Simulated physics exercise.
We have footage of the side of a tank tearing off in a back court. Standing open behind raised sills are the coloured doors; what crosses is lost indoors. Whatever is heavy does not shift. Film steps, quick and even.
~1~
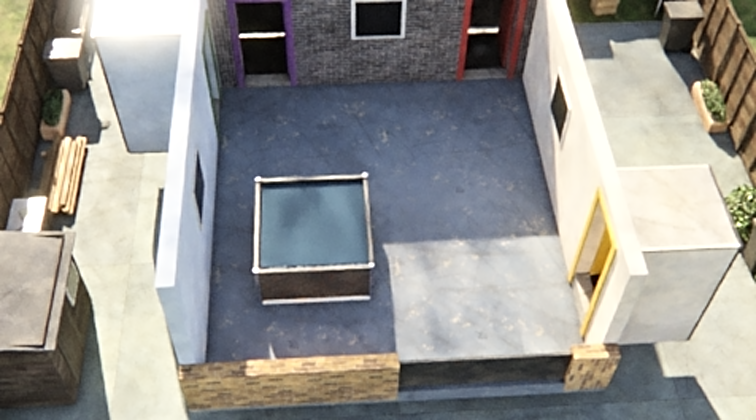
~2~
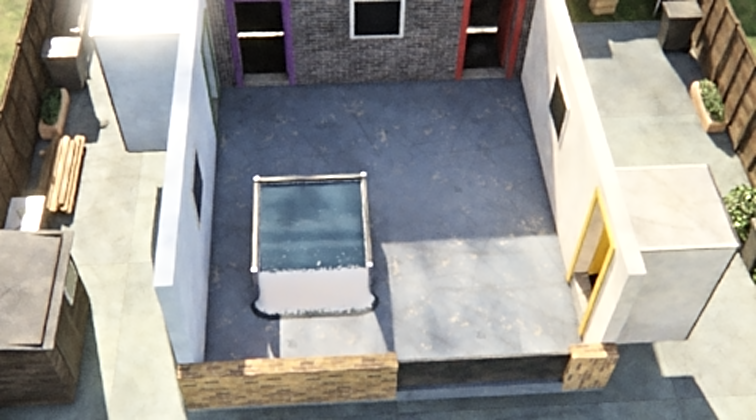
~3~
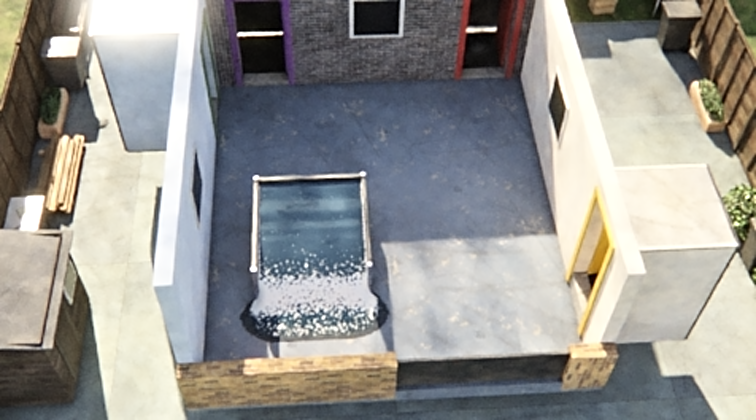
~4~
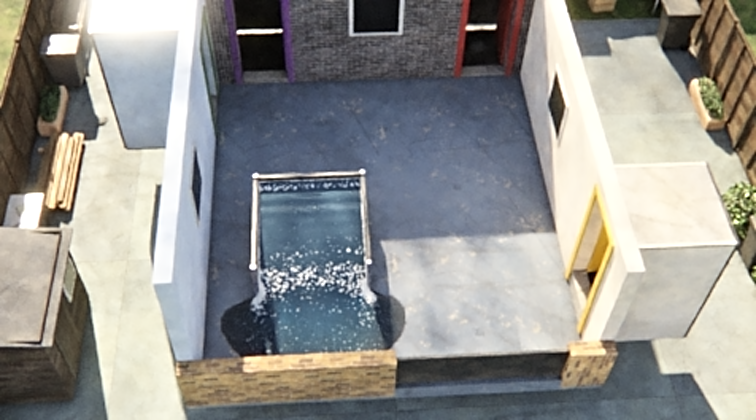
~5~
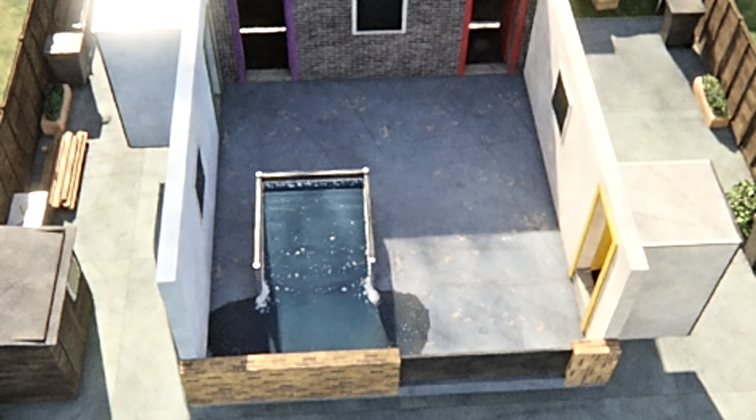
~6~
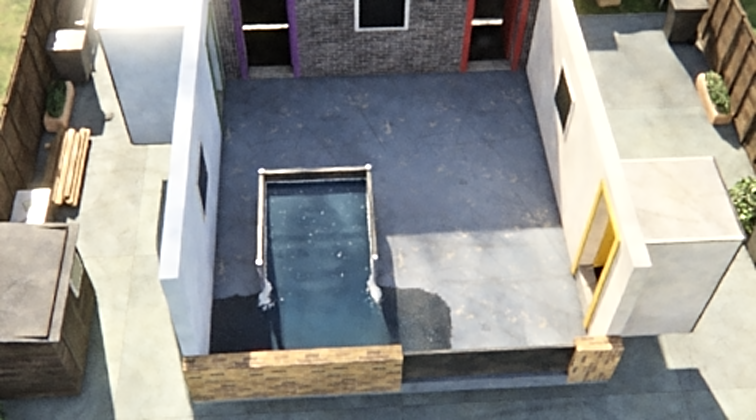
We see an open tank of still water in a walled court with coloured doors; its near side gives way, and water pours out over the paving to the low brick wall, spreading sideways as the tank's level drops.
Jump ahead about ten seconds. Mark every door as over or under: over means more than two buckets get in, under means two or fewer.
Yellow door - under; red door - over; green door - under; purple door - over.
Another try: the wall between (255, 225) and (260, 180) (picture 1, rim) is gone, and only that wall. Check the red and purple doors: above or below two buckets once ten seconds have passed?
I think the red door remains below the limit and the purple door crosses the limit.
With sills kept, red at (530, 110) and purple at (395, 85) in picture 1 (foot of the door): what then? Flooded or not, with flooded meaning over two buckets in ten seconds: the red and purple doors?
The red door exceeds it, while the purple door falls short.
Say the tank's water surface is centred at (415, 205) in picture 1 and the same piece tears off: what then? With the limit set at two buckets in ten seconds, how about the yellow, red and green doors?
Door by door: Yellow remains below, red crosses the line and green remains below.
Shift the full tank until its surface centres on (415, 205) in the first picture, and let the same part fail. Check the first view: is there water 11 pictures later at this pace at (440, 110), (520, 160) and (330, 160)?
Taking the three spots in turn, I'd say spared, then spared, then spared.
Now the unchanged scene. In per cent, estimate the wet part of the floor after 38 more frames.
About 85 per cent.
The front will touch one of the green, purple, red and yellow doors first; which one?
That would be the yellow door.
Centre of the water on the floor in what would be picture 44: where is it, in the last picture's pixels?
At roughly (392, 223).
A moment on, water covers 15 % of the floor; the yellow door not reached, the red door not reached, the green door not reached, the purple door not reached.
Next, water covers 30 % of the floor; the yellow door wet at the sill, nothing in, the red door not reached, the green door not reached, the purple door not reached.
Then, water covers 55 % of the floor; the yellow door wet at the sill, nothing in, the red door not reached, the green door wet at the sill, nothing in, the purple door wet at the sill, nothing in.
Later, water covers 85 % of the floor; the yellow door wet at the sill, nothing in, the red door over two buckets in, the green door wet at the sill, nothing in, the purple door over two buckets in.
In the end, water covers 100 % of the floor; the yellow door wet at the sill, nothing in, the red door far over two buckets in, the green door under two buckets in, the purple door far over two buckets in.
